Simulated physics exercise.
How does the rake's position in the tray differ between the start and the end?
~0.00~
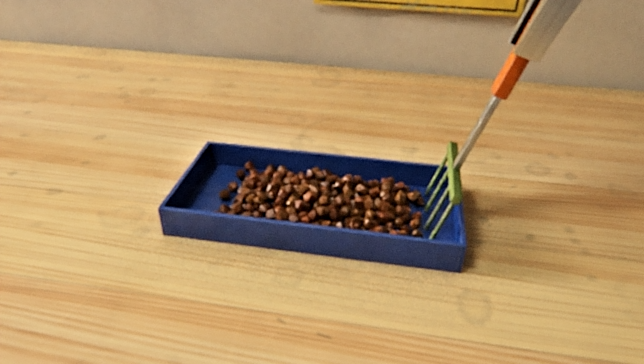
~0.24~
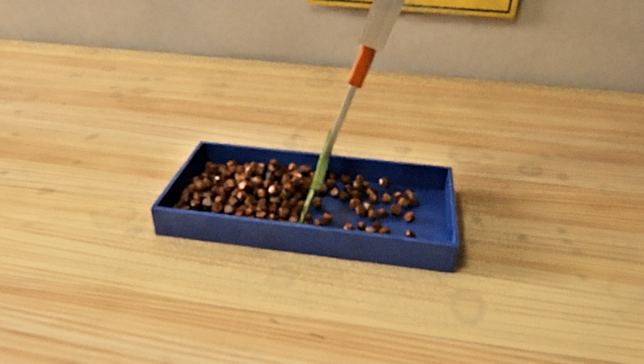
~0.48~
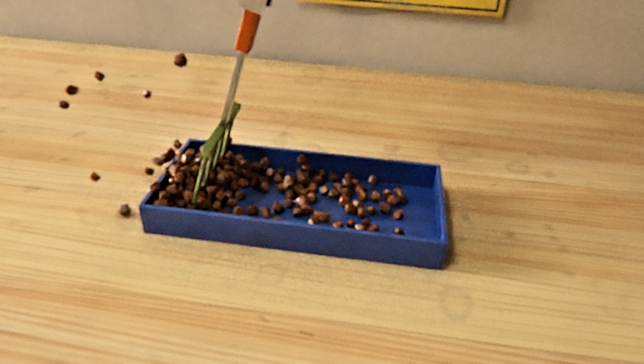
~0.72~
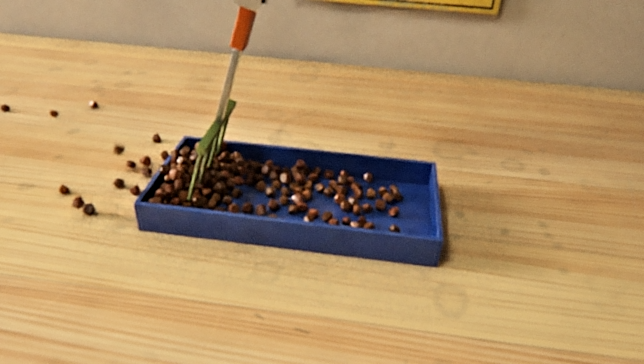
At the start the rake is at the right end of the blue tray. By the end it is near the left end, among the pellets.
